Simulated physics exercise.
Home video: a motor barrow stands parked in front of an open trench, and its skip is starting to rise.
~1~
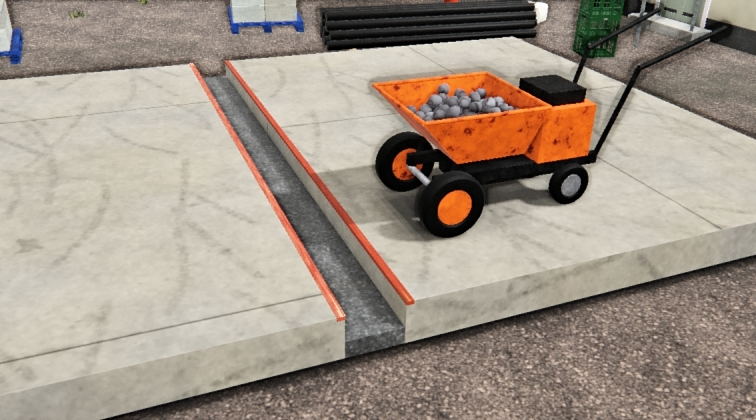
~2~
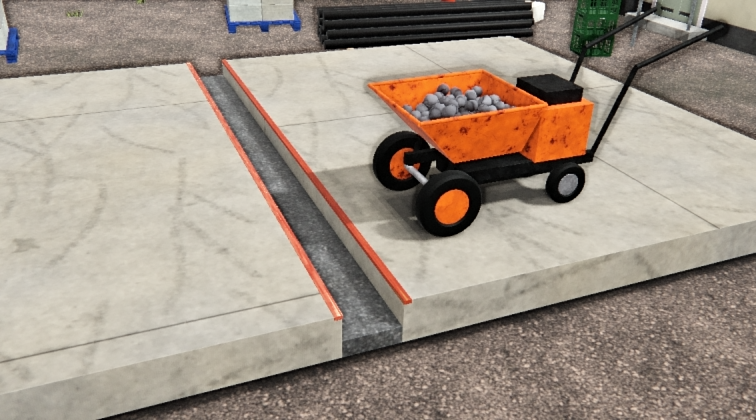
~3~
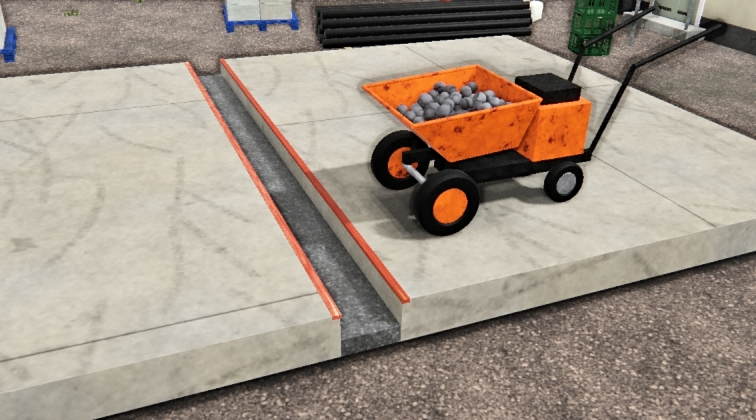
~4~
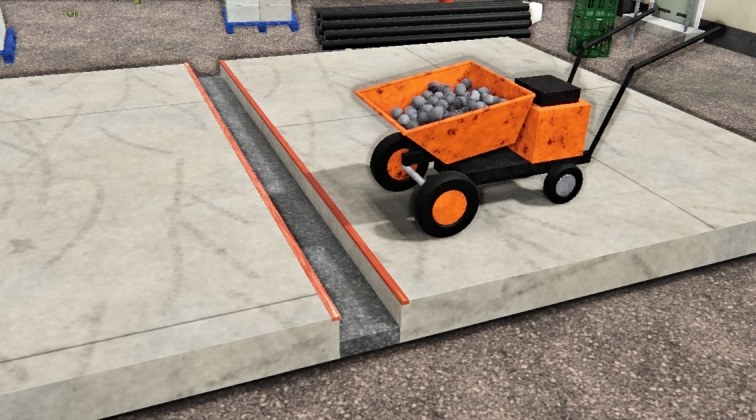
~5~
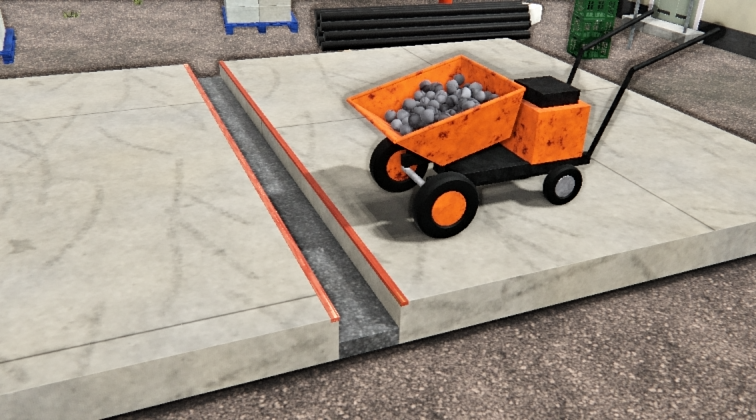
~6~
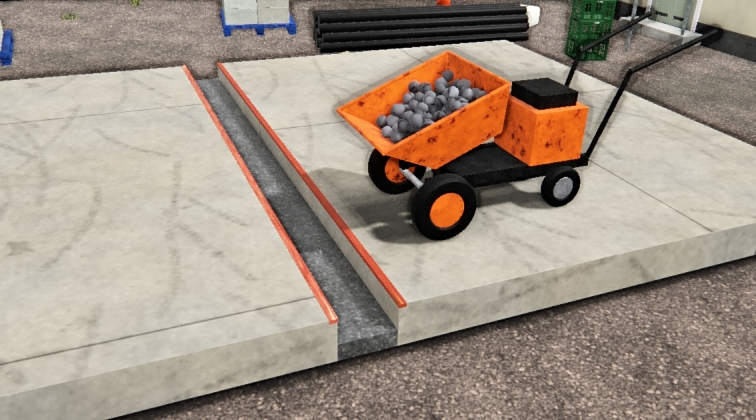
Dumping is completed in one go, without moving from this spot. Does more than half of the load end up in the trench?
Yes, majority in.
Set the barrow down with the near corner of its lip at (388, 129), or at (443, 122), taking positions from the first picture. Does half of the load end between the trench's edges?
Try one: The lesser share. Try two: The greater share.
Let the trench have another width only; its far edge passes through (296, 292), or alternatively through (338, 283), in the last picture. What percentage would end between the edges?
The first case gives around 100 percent, and the second around 50 percent.
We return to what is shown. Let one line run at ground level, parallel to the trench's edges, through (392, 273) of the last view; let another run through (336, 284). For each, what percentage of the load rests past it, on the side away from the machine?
The first comes to 80 %, the second to 30 %.
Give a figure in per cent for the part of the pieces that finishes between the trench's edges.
Result: Around 80 in a hundred.
Shortly afterwards, skip tipped steeply; the whole lot in the skip.
Next, skip tipped right over; near half in the skip; near half in or heaped over the trench; only a few beyond it.
Some moments later, skip tipped right over; a little in the skip; the bulk in or heaped over the trench; a little beyond it.
In the end, skip tipped right over; a little in the skip; the bulk in or heaped over the trench; a little beyond it.
